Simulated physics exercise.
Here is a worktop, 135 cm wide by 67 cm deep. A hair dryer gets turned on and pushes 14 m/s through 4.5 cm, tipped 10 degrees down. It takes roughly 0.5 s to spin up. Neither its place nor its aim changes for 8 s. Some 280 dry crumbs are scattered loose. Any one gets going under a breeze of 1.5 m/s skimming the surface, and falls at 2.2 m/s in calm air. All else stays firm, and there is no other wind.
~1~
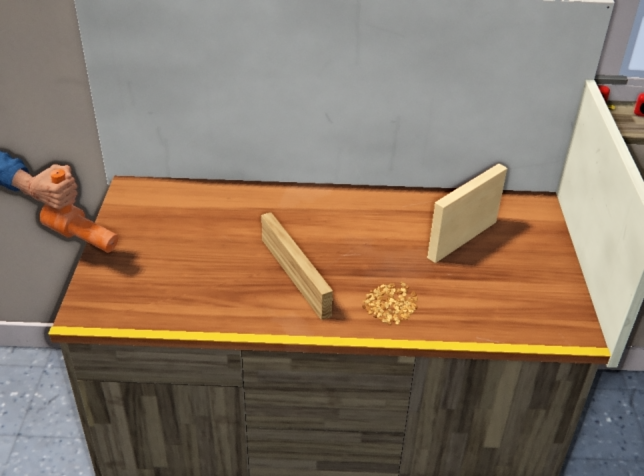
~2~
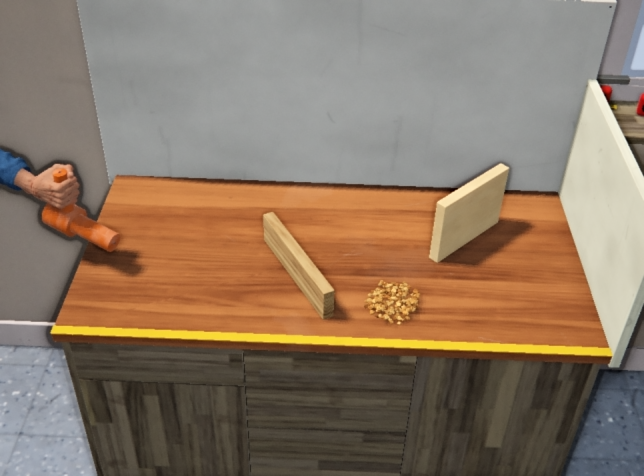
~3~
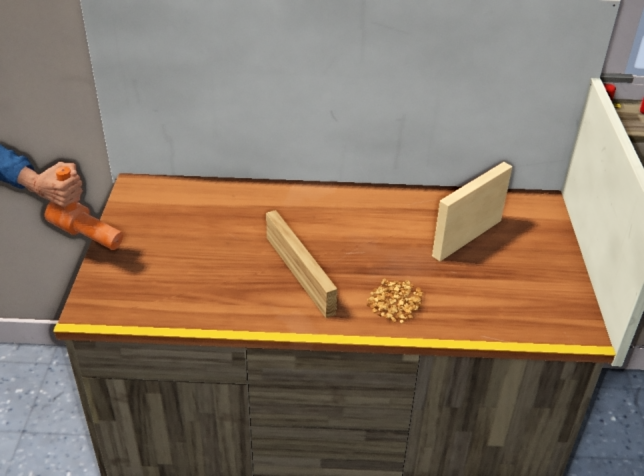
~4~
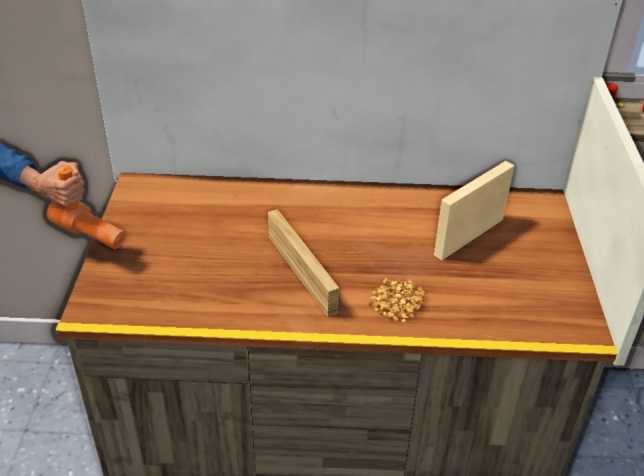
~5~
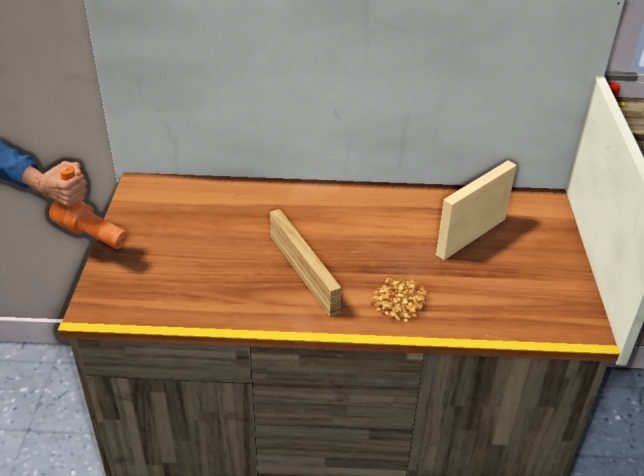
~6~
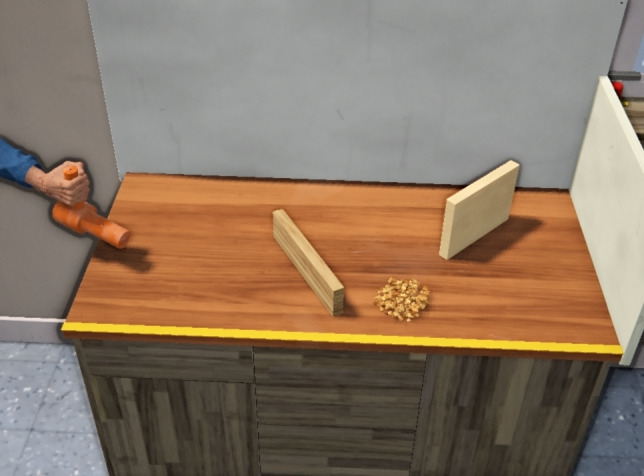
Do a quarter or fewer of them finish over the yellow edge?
Yes, a quarter or fewer do.
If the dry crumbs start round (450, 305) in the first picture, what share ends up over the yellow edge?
Then roughly 0 percent would end up there.
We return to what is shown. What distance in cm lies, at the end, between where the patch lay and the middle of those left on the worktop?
Close to 0 cm.
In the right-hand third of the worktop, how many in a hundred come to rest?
I'd put it at about 10 percent.
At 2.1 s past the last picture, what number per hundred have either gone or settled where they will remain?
The share is near 60 per cent.
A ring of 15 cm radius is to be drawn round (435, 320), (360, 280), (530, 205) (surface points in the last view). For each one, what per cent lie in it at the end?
First spot near 90 %, second near 60 %, third near 0 %.
Then, 1.2 s after the last picture the count stands so, 0 % are over the yellow edge; the middle of those still in play is near (406, 299).
Then, 2.1 s after the last picture the count stands so, 0 % are over the yellow edge; the middle of those still in play is near (406, 299).
Then, 4.0 s after the last picture the count stands so, 0 % are over the yellow edge; the middle of those still in play is near (406, 299).
Then, 7.6 s after the last picture, at the end, 0 % are over the yellow edge; the middle of those still in play is near (409, 299).
